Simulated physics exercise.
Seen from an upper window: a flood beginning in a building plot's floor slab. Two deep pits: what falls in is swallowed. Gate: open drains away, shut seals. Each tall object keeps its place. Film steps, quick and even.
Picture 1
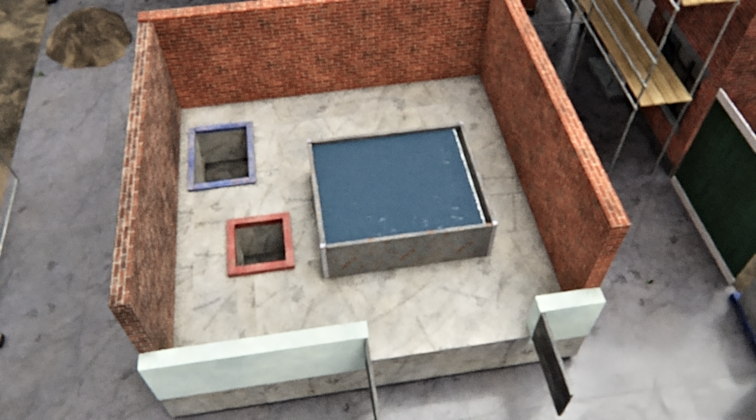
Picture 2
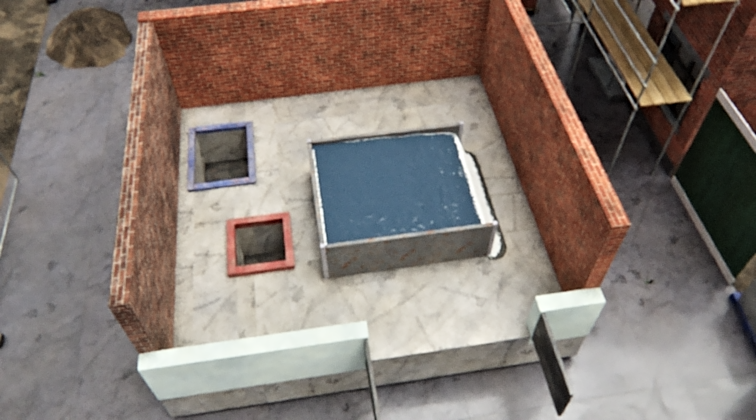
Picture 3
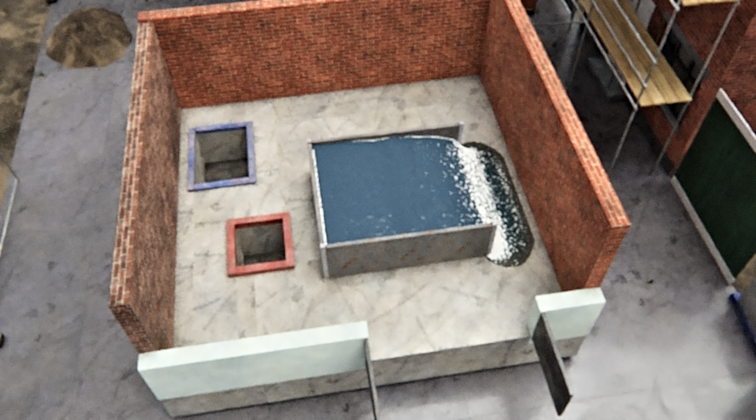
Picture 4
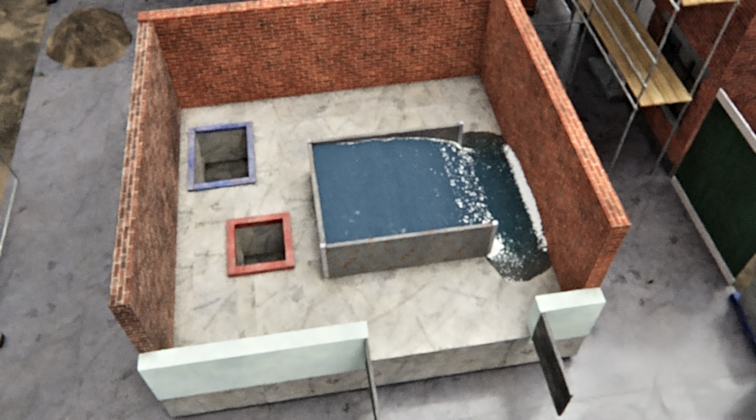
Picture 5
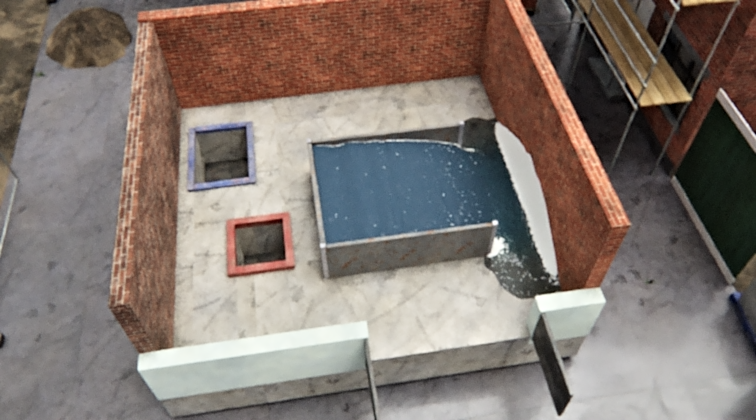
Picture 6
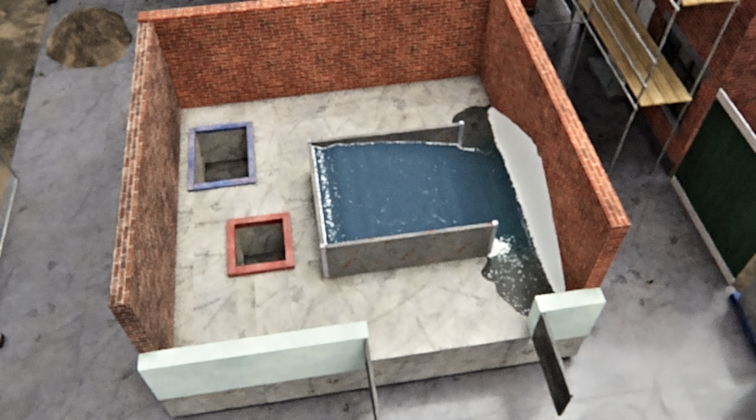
At first, dark blue water sits in a raised rectangular tank inside a brick-walled plot, with blue-rimmed and red-rimmed pits to its left. Water then pours from the tank's open right end, foaming across the slab, and runs up against the right-hand wall, spreading along it both ways as the tank's level drops.
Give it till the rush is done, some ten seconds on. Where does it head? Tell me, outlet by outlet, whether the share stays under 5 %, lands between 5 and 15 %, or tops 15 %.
Outcome: The gate will get a big slice beyond fifteen per cent, the blue pit will get a big slice beyond fifteen per cent, the red pit will get a thin slice beneath five per cent.
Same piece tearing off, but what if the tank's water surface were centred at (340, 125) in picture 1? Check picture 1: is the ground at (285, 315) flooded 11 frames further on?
There: Clear.
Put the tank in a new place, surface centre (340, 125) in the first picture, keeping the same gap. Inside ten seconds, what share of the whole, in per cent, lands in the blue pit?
The blue pit takes 8 per cent.
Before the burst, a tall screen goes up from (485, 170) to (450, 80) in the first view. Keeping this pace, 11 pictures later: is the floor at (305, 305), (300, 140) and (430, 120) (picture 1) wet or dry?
Running through them in order, the first comes out free from flooding, the second free from flooding and the last taken by the flood.
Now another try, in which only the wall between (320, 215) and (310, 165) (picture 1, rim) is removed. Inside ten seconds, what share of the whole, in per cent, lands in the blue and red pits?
Blue: 14 percent; red: 35 percent.
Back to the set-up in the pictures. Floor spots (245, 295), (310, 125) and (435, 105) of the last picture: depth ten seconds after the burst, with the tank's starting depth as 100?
The three come to near 12, 4 and 10 per cent respectively.
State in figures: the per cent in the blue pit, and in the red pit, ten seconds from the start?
Approximate shares: 18 per cent and 2 per cent.
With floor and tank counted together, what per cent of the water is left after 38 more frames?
I'd put it at about 74 per cent.
A moment on, water covers 25 % of the floor; the gate 0 %, the blue pit 0 %, the red pit 0 %.
Next, water covers 40 % of the floor; the gate 3 %, the blue pit 0 %, the red pit 0 %.
Then, water covers 80 % of the floor; the gate 10 %, the blue pit 1 %, the red pit 0 %.
Later, water covers 95 % of the floor; the gate 17 %, the blue pit 9 %, the red pit 0 %.
In the end, water covers 95 % of the floor; the gate 23 %, the blue pit 18 %, the red pit 1 %.
